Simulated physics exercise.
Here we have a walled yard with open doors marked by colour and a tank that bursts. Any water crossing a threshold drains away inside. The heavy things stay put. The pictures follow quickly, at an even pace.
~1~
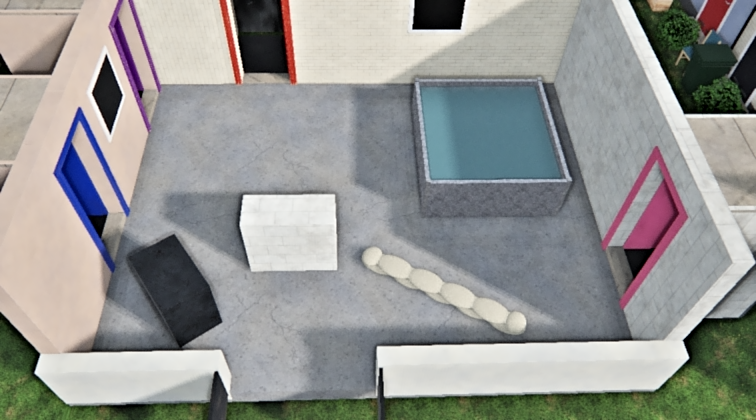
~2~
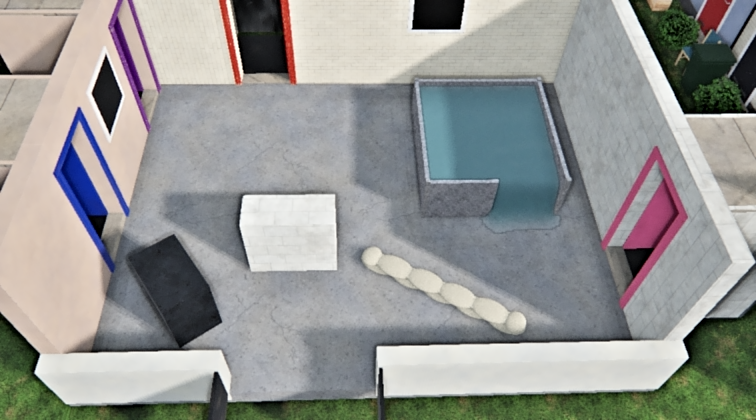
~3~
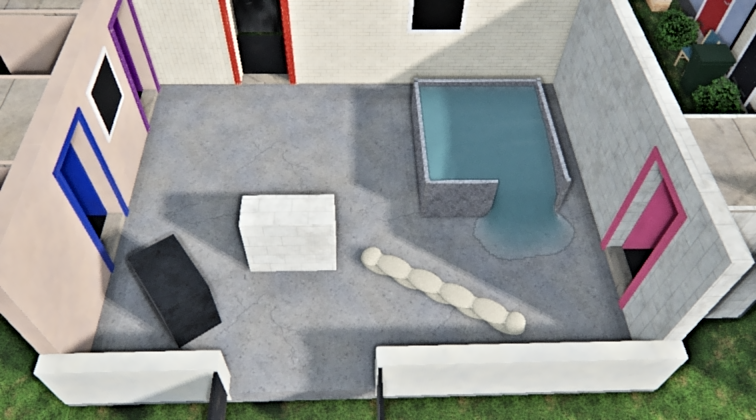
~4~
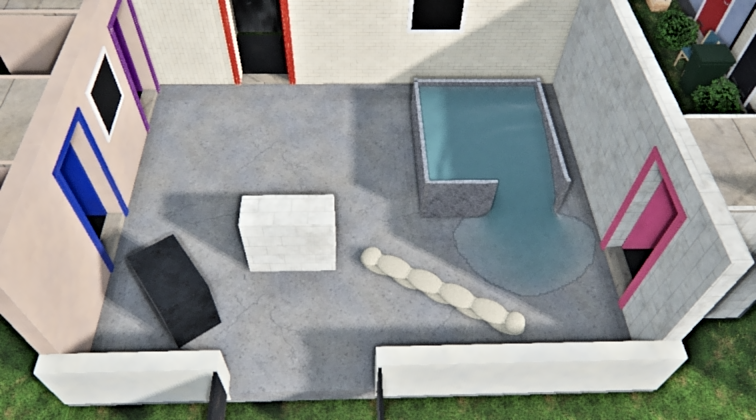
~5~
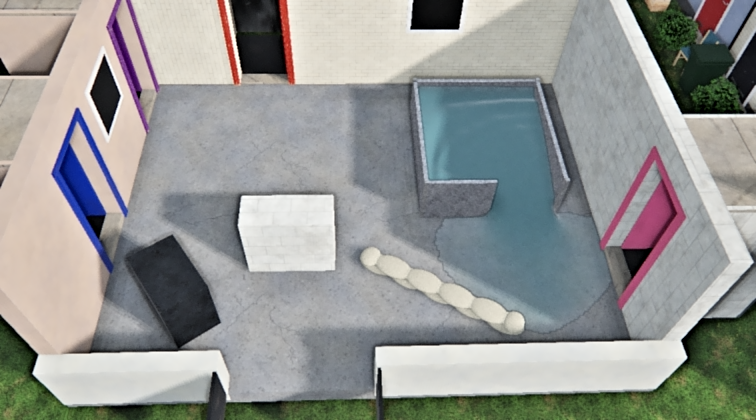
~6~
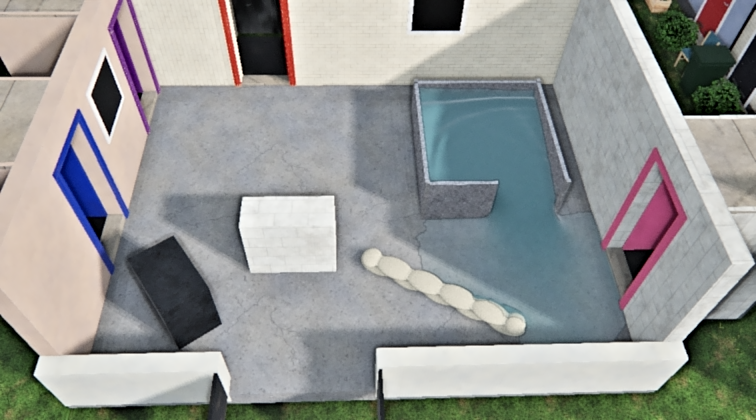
In a walled courtyard, water pours from an opened tank and spreads across the grey floor.
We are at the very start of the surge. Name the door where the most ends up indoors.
Pink.
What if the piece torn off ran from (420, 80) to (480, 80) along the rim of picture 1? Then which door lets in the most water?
That is the one in purple.
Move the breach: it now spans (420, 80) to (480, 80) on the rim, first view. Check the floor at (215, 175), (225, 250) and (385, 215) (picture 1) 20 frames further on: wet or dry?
Taking them in the order you gave, I'd call them sodden, sodden and spared.
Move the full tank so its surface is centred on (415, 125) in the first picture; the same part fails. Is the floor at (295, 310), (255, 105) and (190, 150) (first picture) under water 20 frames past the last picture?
Log, spots in order: Taken by the flood / unwetted / unwetted.
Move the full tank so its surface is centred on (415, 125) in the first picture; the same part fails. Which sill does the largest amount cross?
My guess is the door marked pink.
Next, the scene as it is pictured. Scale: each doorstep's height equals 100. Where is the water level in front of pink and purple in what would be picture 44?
The first is near 180 per cent, the second near 10 per cent.
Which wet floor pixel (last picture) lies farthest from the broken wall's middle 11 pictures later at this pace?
Best guess: Near (307, 374).
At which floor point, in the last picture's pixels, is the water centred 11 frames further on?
Somewhere near (502, 219).
A moment on, water covers 15 % of the floor; blue door not reached, red door not reached, pink door some in, purple door not reached.
Next, water covers 25 % of the floor; blue door not reached, red door not reached, pink door a lot in, purple door not reached.
Then, water covers 45 % of the floor; blue door not reached, red door not reached, pink door a lot in, purple door not reached.
Later, water covers 85 % of the floor; blue door wet at the sill, nothing in, red door wet at the sill, nothing in, pink door a lot in, purple door not reached.
In the end, water covers 95 % of the floor; blue door wet at the sill, nothing in, red door a trickle in, pink door a lot in, purple door a trickle in; the pink door has let in the most.
